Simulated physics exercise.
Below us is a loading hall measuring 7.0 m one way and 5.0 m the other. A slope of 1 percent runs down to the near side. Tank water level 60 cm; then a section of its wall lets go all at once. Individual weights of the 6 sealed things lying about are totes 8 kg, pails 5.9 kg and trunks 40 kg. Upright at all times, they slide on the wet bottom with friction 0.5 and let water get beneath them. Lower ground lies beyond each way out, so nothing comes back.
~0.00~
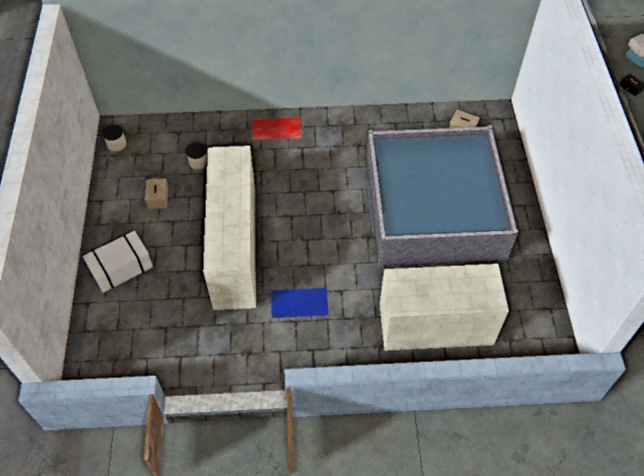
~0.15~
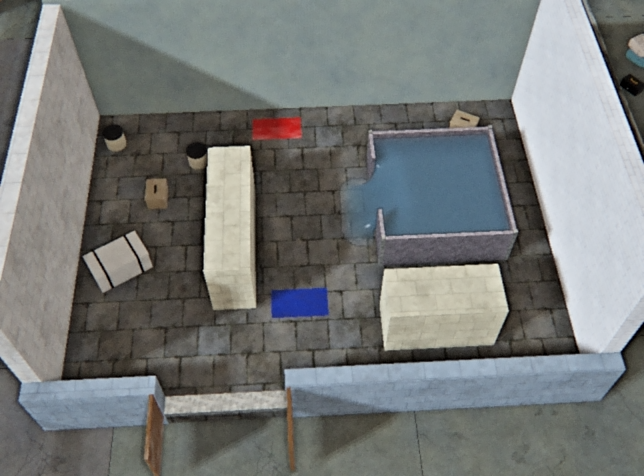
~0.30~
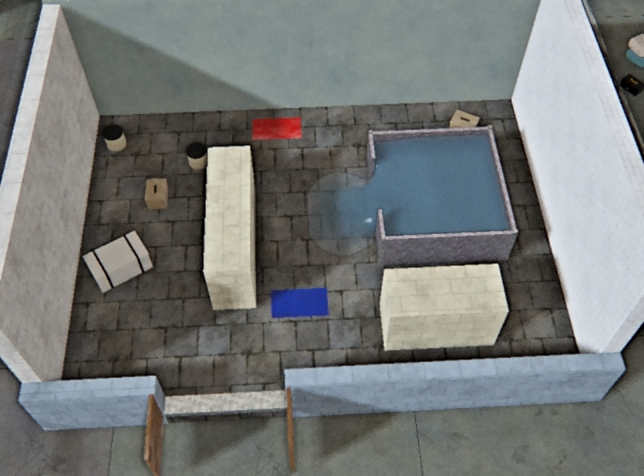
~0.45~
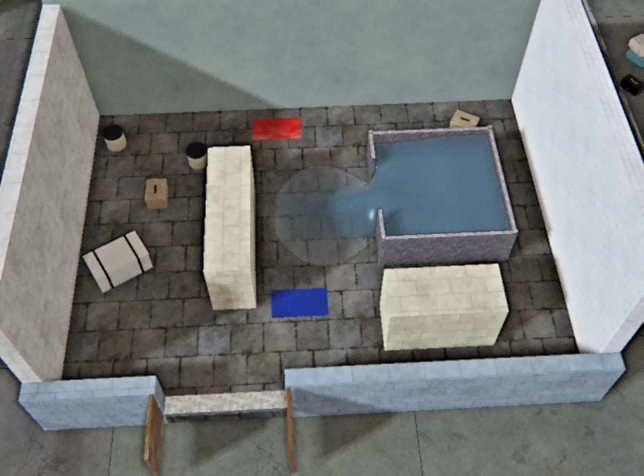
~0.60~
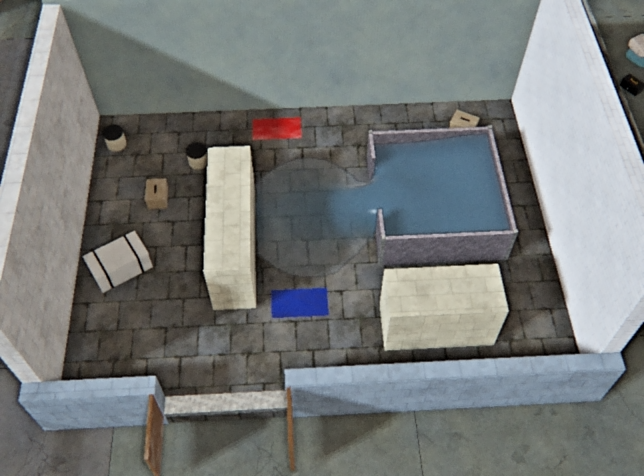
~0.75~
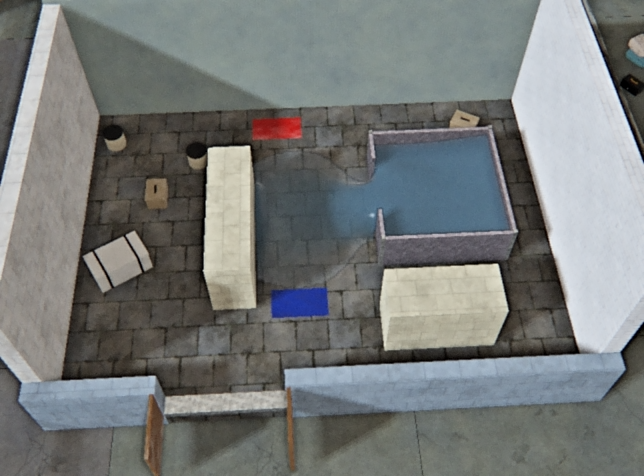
Water pouring through a gap in the tank's left wall, spreading across the paved floor to a long pale block.
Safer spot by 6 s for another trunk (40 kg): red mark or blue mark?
The red mark is safer.
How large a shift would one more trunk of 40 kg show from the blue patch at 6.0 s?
I'd put it near 120 cm.
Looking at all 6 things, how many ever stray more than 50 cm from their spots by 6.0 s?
Count: 3.
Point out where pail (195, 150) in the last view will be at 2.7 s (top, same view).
Position: About (144, 149).
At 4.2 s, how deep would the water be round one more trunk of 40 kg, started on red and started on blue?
Respectively 6 and 7 cm.
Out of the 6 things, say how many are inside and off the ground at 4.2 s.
Just then, the number is 2.
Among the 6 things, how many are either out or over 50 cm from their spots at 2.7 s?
The answer is 2.
After 1.2 s on red it would be 0 cm off in 1 cm of water; on blue it would be 0 cm off in 4 cm of water.
After 2.7 s on red it would be 14 cm off in 8 cm of water; on blue it would be 92 cm off in 6 cm of water.
After 4.2 s on red it would be 17 cm off in 6 cm of water; on blue it would be 110 cm off in 7 cm of water.
After 6.0 s on red it would be 17 cm off in 5 cm of water; on blue it would be 110 cm off in 5 cm of water.
